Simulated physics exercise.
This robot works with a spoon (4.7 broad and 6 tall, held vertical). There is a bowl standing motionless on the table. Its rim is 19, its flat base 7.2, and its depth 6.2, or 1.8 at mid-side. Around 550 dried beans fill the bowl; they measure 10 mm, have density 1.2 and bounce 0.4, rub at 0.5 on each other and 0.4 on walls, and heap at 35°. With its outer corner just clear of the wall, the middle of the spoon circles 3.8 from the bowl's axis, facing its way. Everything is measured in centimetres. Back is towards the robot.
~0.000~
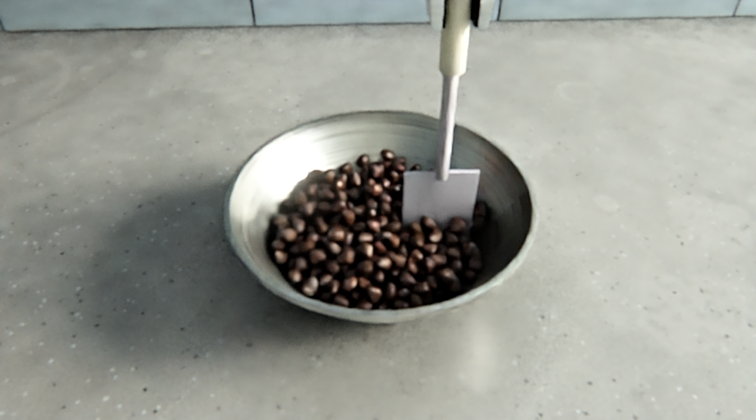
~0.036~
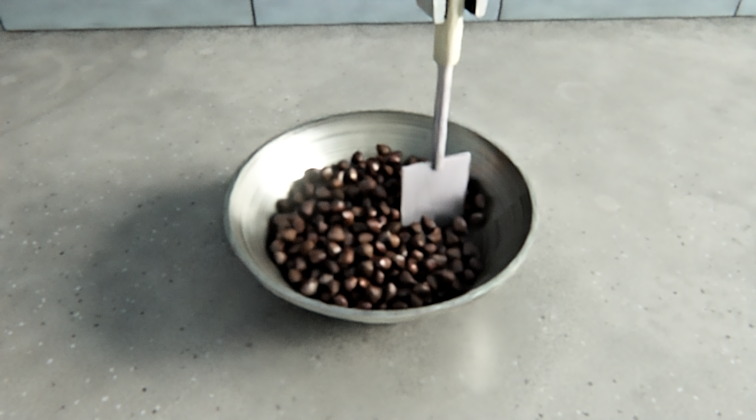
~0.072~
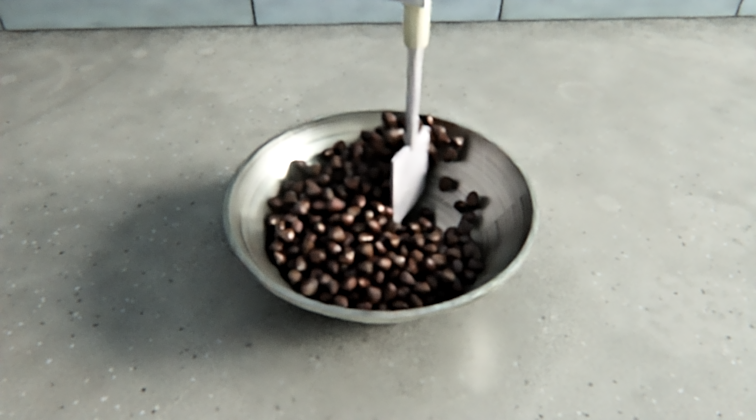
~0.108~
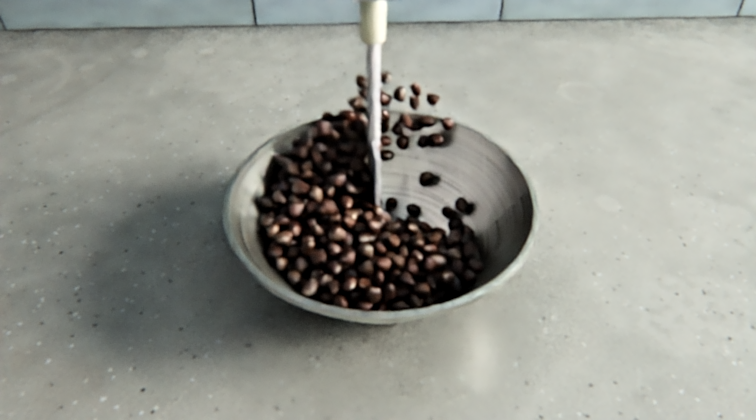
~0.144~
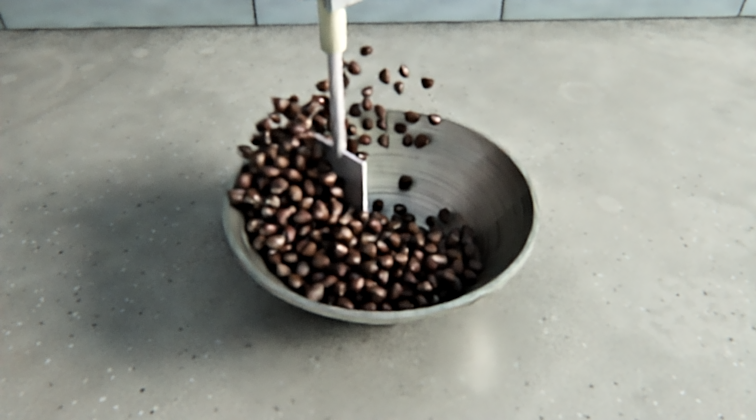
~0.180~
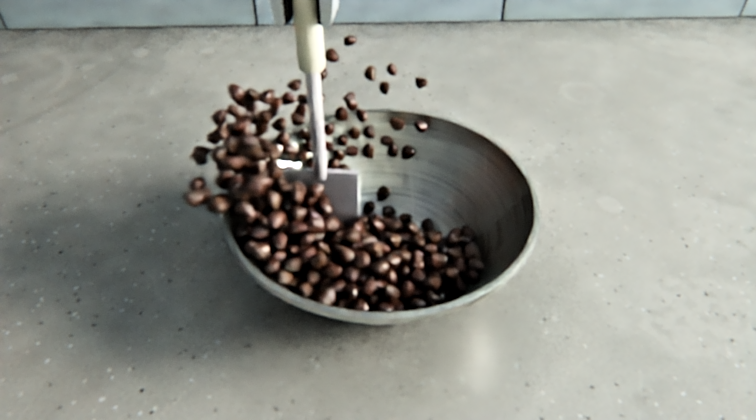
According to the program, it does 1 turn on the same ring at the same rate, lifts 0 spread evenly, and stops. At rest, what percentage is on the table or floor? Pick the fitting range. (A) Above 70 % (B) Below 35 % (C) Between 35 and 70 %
Option C: Between 35 and 70 %.
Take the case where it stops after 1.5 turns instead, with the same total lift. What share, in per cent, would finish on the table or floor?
About 50 per cent.
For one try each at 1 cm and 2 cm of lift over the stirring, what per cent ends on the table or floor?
Roughly 35 and 30 per cent.
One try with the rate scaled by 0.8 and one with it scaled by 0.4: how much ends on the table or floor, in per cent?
Around 30 percent on the first try and 5 percent on the second.
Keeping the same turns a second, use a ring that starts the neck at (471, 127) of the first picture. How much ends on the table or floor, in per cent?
Table or floor share: Near 30 %.
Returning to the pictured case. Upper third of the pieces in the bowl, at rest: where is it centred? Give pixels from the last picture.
The centre sits around (429, 186) in the last picture.
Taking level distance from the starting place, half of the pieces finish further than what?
Some 9 cm.
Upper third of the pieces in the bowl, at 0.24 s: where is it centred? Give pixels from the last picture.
The top third is centred near (342, 265) in the last picture.
After 0.24 s, 239° round, highest piece 11 above the table; 443 in the bowl, 11 on the table or floor, 92 in flight or on the tool.
After 0.30 s, 305° round, highest piece 12 above the table; 390 in the bowl, 50 on the table or floor, 106 in flight or on the tool.
After 0.53 s, 0° round, highest piece 7 above the table; 314 in the bowl, 231 on the table or floor, 1 in flight or on the tool.
After 1.23 s, 0° round, highest piece 7 above the table; 314 in the bowl, 232 on the table or floor.
At rest, 314 in the bowl, 232 on the table or floor. That is 42 % on the table or floor.
